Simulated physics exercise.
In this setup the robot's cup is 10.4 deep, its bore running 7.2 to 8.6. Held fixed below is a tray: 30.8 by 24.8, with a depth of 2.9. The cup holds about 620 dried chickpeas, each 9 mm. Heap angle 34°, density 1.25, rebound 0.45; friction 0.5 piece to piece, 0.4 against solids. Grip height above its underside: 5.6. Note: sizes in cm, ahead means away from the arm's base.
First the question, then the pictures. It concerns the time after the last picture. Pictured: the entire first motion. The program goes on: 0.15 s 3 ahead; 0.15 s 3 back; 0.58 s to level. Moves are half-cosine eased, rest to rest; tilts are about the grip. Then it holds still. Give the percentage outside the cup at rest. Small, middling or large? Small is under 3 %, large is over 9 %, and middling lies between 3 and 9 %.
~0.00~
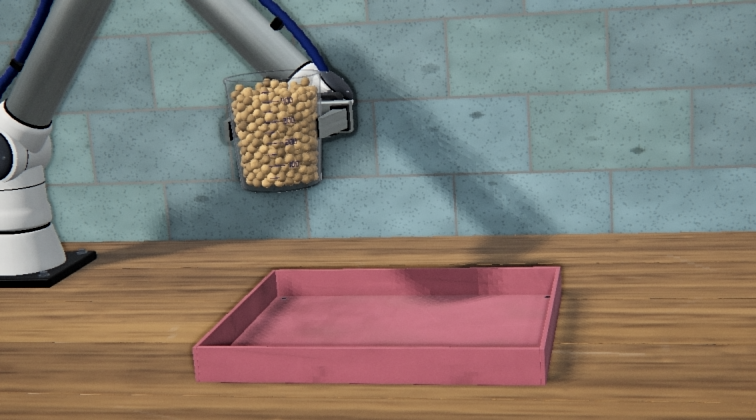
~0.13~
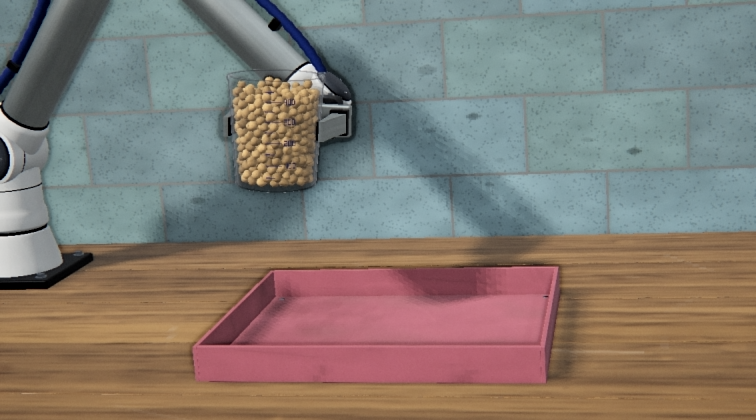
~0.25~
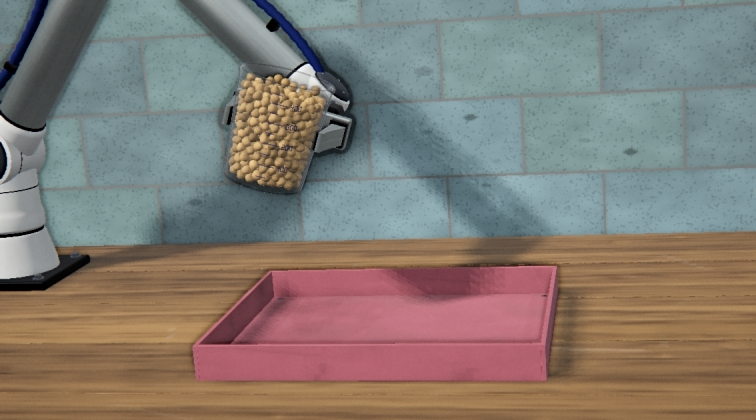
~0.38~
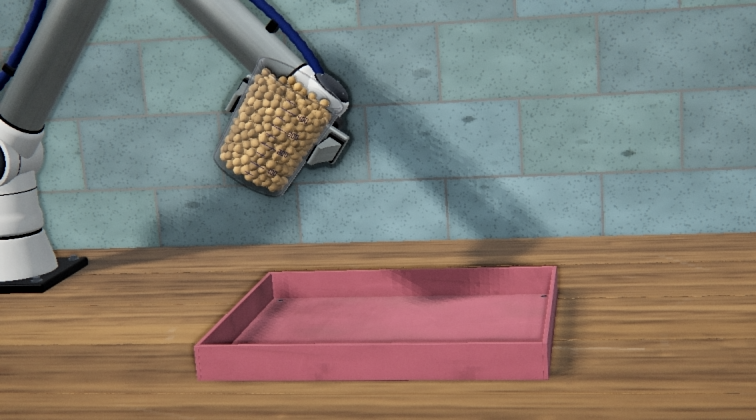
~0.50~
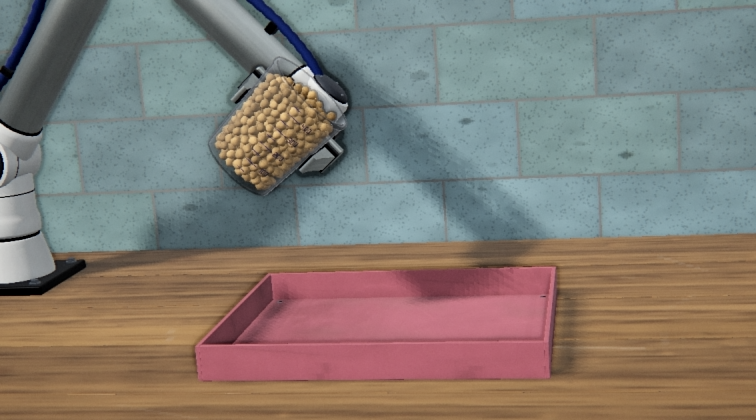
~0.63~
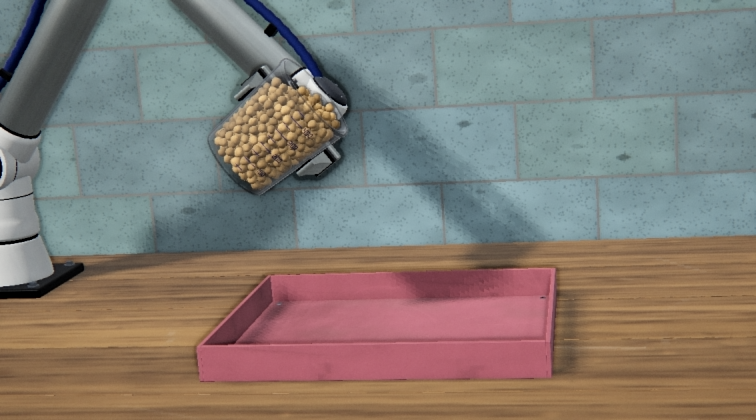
Middling, between 3 and 9 %.
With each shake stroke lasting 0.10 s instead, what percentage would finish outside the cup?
About 10 per cent, then.
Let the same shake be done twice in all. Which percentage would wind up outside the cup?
It would come to around 5 %.
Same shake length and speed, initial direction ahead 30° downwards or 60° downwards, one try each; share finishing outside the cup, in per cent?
First try about 0 %, second try about 0 %.
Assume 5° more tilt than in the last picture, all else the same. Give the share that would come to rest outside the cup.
Some 5 %.
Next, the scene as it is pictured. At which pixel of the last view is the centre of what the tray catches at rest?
Around pixel (422, 327).
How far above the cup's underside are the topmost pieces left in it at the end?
Around 10.5 cm above the underside.
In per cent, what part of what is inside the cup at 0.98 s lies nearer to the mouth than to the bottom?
Share in the mouth half: About 50 %.
After 0.98 s, tilted 53° forward, highest piece 24 above the table; 596 in the cup, 3 in the tray, 21 in flight or on a rim.
After 1.33 s, tilted 11° forward, highest piece 25 above the table; 590 in the cup, 30 in the tray.
After 1.71 s, level, highest piece 26 above the table; 590 in the cup, 30 in the tray.
After 2.76 s, level, highest piece 26 above the table; 590 in the cup, 30 in the tray.
At rest, 590 in the cup, 30 in the tray. That is 5 % outside the cup.
